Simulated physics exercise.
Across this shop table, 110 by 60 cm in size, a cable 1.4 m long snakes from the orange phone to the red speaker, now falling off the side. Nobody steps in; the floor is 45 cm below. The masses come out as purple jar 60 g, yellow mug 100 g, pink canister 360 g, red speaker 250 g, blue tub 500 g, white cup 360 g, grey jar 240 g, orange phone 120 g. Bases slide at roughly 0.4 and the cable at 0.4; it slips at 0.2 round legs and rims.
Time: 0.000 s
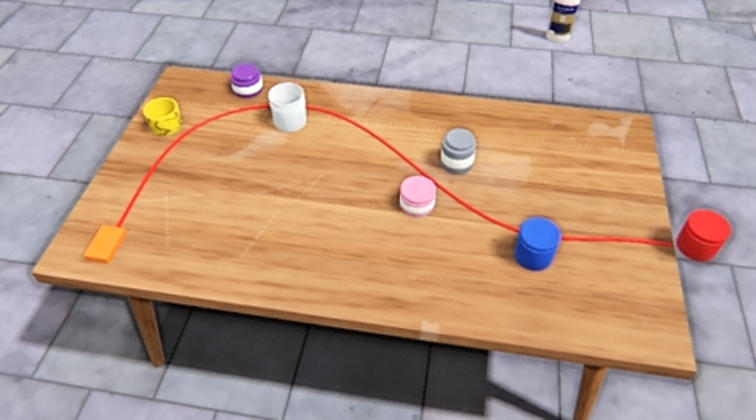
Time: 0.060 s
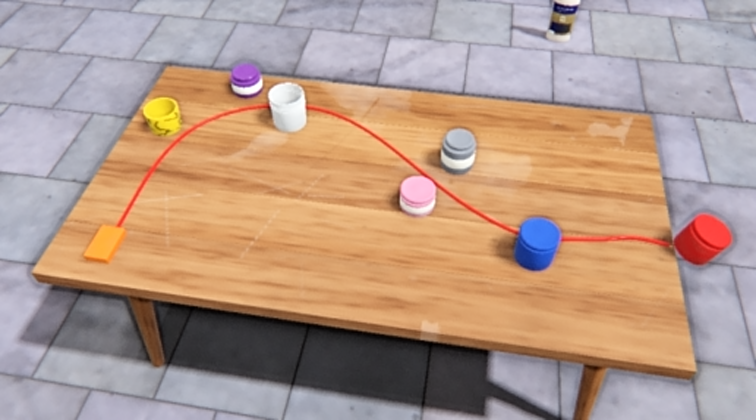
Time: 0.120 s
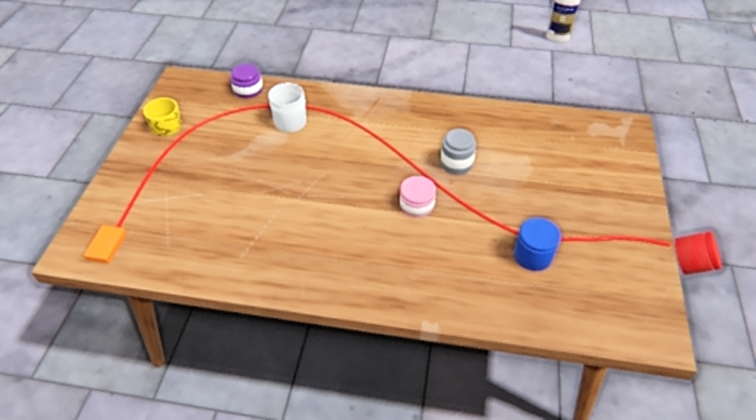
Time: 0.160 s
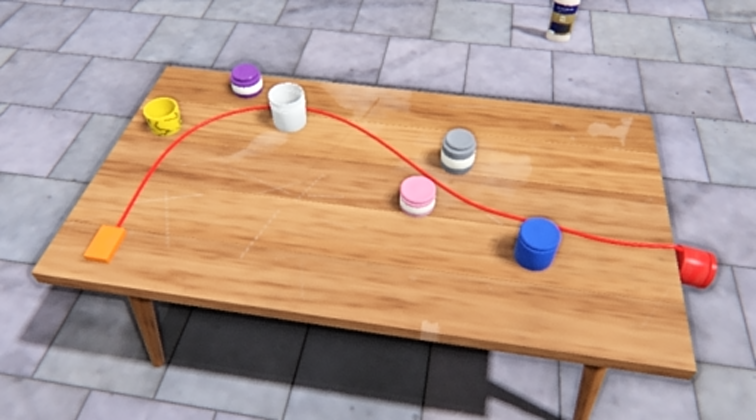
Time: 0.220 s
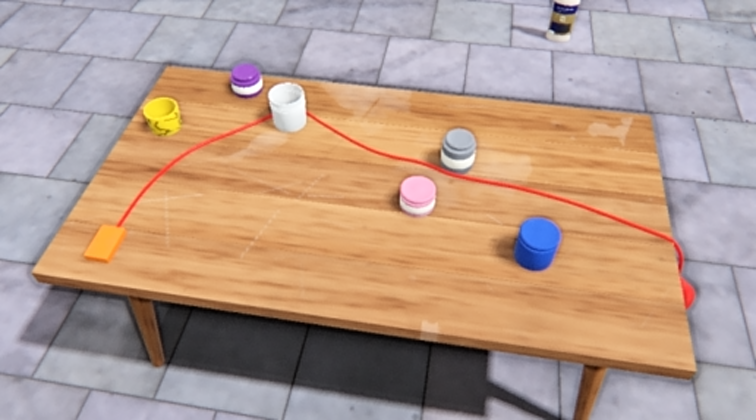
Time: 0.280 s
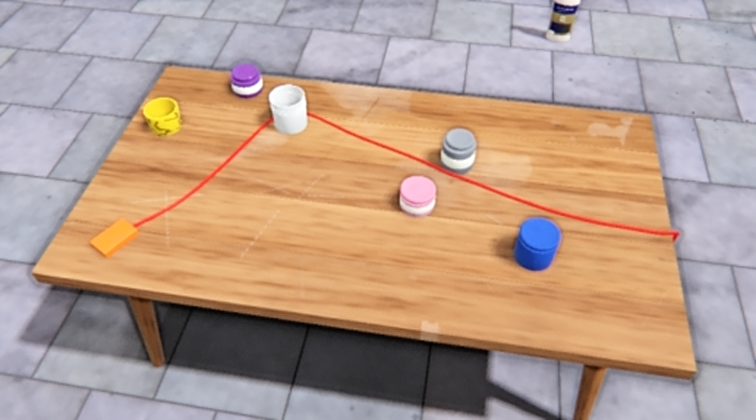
The video shows a red container dropping off a wooden table's right edge, pulling a red cable taut across the tabletop past several cups and jars, before an orange block at the left end shifts slightly rightward.
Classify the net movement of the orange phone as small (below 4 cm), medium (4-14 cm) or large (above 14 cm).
Large.
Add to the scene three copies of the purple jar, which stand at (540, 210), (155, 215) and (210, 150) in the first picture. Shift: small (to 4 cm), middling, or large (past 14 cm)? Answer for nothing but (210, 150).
At that spot the shift is medium-sized.
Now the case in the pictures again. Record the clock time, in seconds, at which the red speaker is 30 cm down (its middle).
At 0.55 s.
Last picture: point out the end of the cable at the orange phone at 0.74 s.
It sits close to (209, 169) in the last view.
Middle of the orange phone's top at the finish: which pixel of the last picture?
Check near (199, 172) - that's where it comes to rest.
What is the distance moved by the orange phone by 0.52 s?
Orange phone: Roughly 10 cm.
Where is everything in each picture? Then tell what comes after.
Orange phone (104, 241); cable runs through (598, 239) (457, 199) (363, 128) (248, 109) (150, 173), in the first frame.
Red speaker (709, 229); cable runs through (596, 239) (363, 128) (150, 173), in the second frame.
Red speaker (698, 253); cable runs through (596, 239) (363, 128) (150, 173), in the third frame.
Red speaker (690, 267); cable runs through (610, 242) (364, 131) (150, 173), in the fourth frame.
Red speaker (669, 291); cable runs through (650, 232) (372, 150) (159, 175), in the fifth frame.
Orange phone (113, 235); cable runs through (676, 238) (527, 202) (400, 152) (200, 186), in the sixth frame.
By 0.5 s, the cable's tail end at (182, 200); orange phone 12 cm off its start, red speaker over the edge, white cup 2 cm off its start.
By 0.7 s, the cable's tail end at (209, 169); orange phone 20 cm off its start, red speaker over the edge, white cup 2 cm off its start.
By 1.0 s, the cable's tail end at (214, 165); orange phone 22 cm off its start at (199, 172), red speaker over the edge, white cup 2 cm off its start at (290, 101).
By 1.2 s, the cable's tail end at (214, 165); orange phone 22 cm off its start, red speaker over the edge, white cup 3 cm off its start.
By 2.4 s, the cable's tail end at (214, 165); orange phone 22 cm off its start at (199, 172), red speaker over the edge, white cup 3 cm off its start at (290, 101).
